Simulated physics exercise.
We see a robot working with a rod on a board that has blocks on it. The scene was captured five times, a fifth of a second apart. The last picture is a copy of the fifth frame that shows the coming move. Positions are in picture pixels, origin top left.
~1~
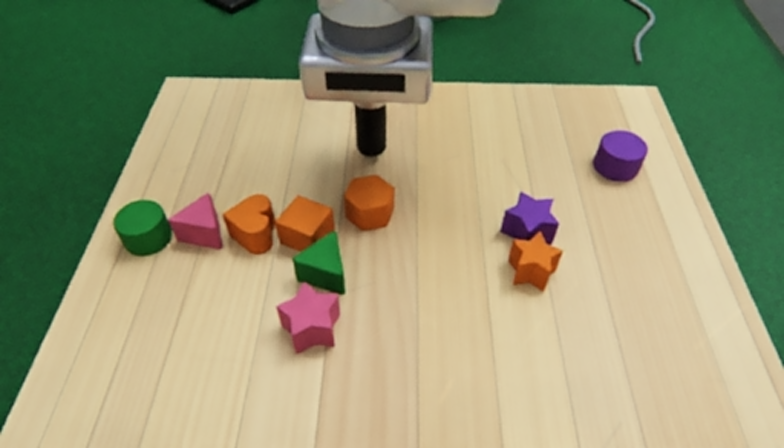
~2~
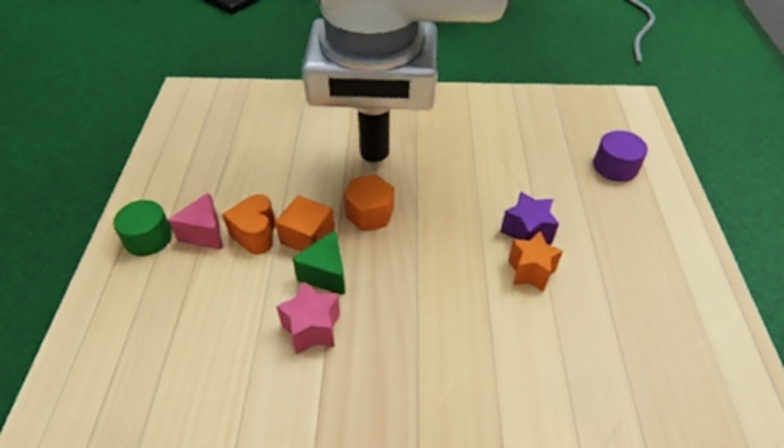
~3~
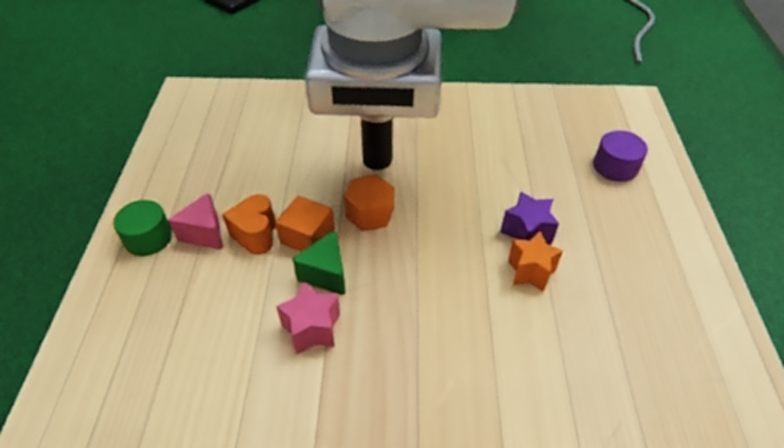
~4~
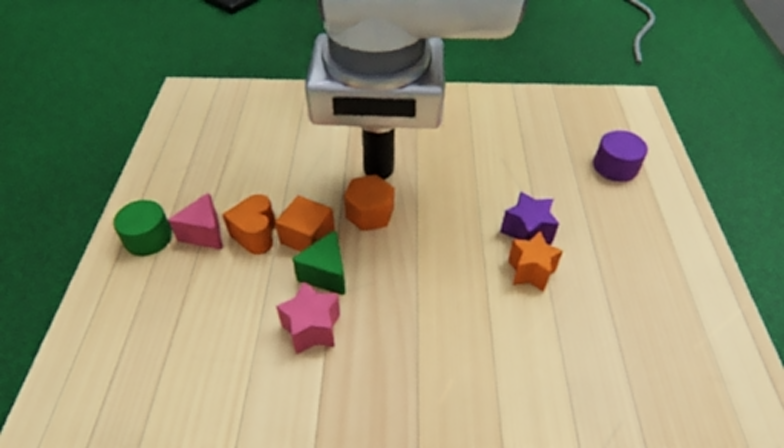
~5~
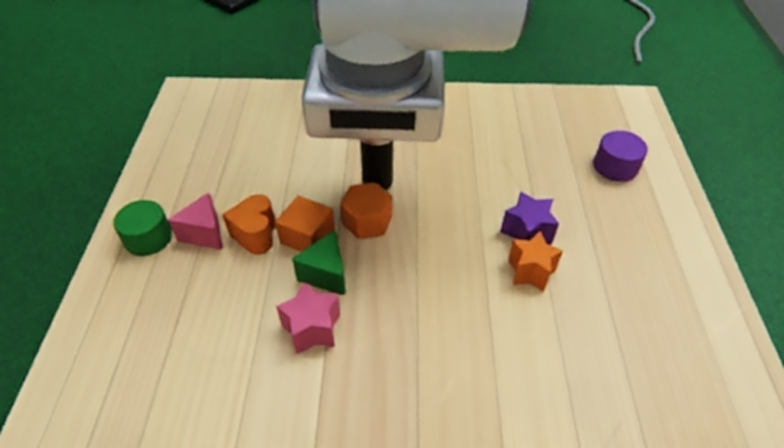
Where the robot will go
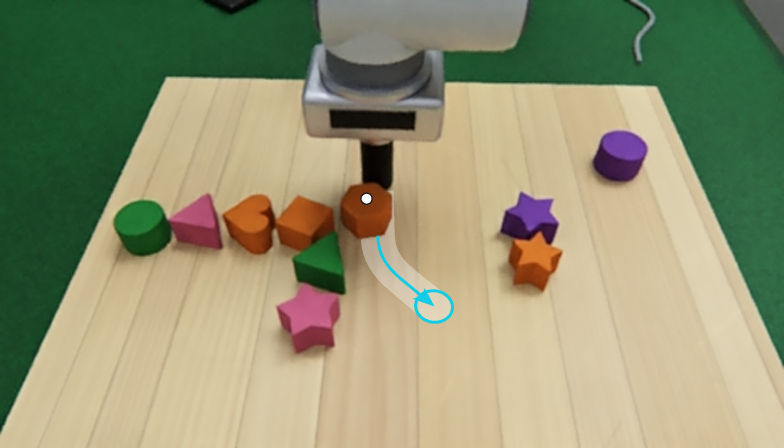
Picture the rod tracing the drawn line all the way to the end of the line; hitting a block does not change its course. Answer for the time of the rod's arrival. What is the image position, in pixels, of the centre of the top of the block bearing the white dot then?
Close to (343, 251).
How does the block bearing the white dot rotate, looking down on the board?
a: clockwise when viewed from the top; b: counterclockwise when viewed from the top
a.
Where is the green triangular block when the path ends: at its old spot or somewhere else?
It moves.
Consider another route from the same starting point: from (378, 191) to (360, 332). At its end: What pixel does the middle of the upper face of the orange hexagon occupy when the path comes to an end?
Located at (318, 276).
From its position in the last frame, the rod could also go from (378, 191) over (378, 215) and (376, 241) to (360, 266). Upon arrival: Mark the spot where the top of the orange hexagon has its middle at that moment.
Top centre: (320, 263).
Path on the board, from (378, 191) by way of (378, 230) and (393, 271) to (434, 306); the dot is on the orange hexagon.
What follows on the original path. One third of the way, rod (378, 222); green triangular block (314, 258), turned 20° anticlockwise; orange hexagon (349, 233), turned 45° clockwise.
Two thirds of the way, rod (393, 264); green triangular block (303, 265), turned 15° anticlockwise; orange hexagon (343, 251), turned 75° clockwise.
At the end, rod (435, 298); orange four-sided block in place; green triangular block (303, 265), turned 15° anticlockwise; orange hexagon (343, 251), turned 75° clockwise.
